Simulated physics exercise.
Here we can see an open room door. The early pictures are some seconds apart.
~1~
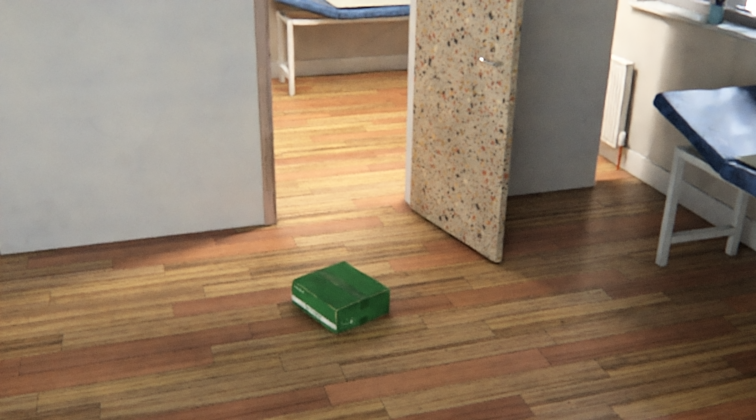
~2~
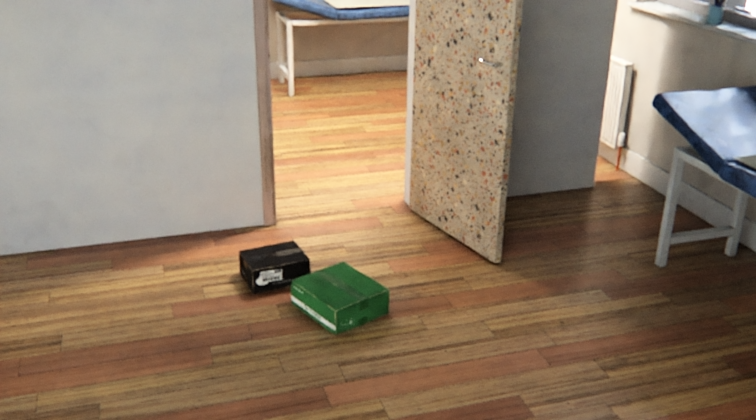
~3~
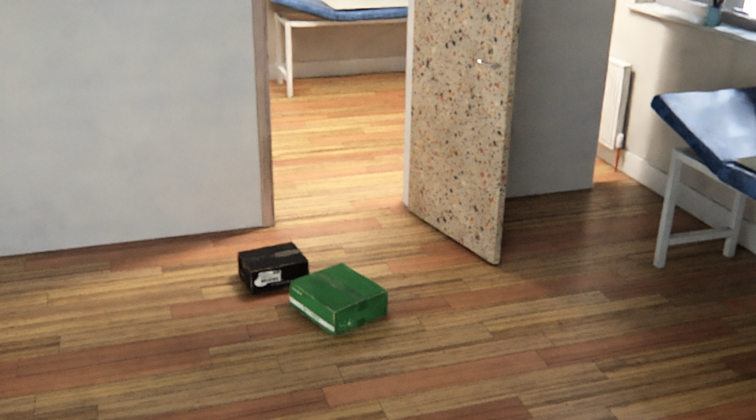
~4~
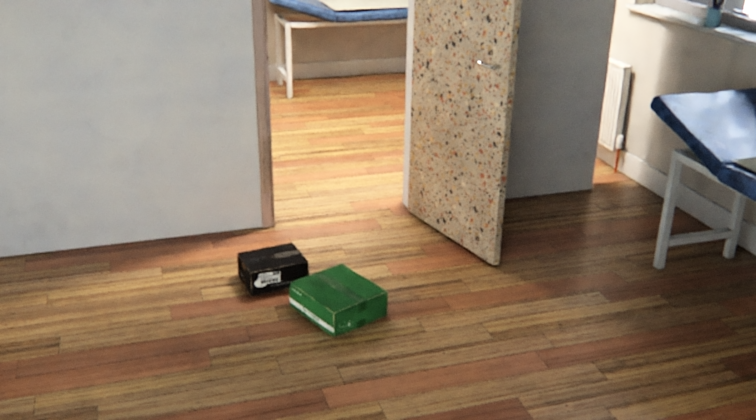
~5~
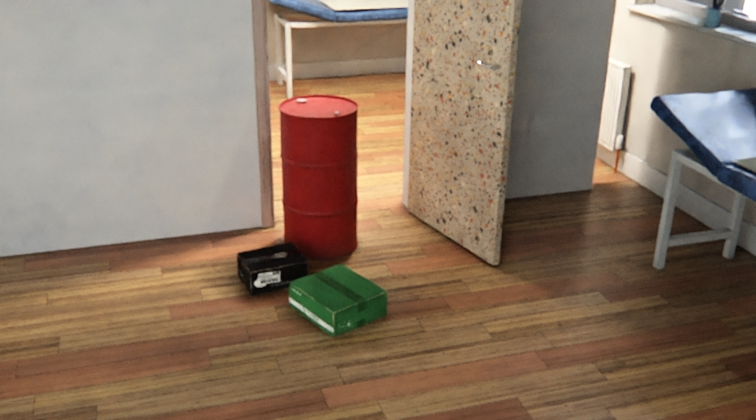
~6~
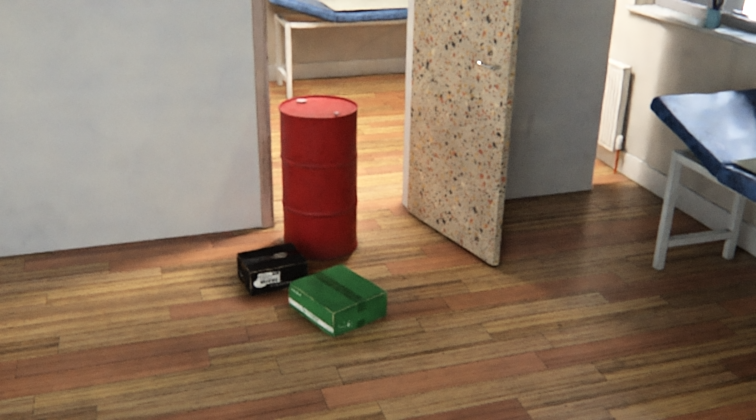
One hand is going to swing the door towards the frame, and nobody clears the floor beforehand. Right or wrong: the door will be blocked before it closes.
Right.
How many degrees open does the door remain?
Some 45°.
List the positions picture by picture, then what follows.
Door wide open and still; green box (340, 296), in the first picture.
Door wide open and still; green box (340, 297); black parcel (274, 266), in the second picture.
Door wide open and still; green box (338, 298); black parcel (273, 268), in the third picture.
Door wide open and still; green box (338, 299); black parcel (273, 268), in the fourth picture.
Door wide open and still; green box (338, 299); black parcel (273, 268), in the fifth picture.
Door wide open and still; red drum (320, 177); green box (338, 299), in the sixth picture.
Then, 0.50 s past the last view, door 94° open.
Then, 0.90 s past the last view, door 80° open.
Then, 1.30 s past the last view, door 64° open.
Then, 1.70 s past the last view, door 48° open.
Finally, door 44° open; all 3 still in place. Final places as the last picture's camera would see them, red drum near (319, 177).
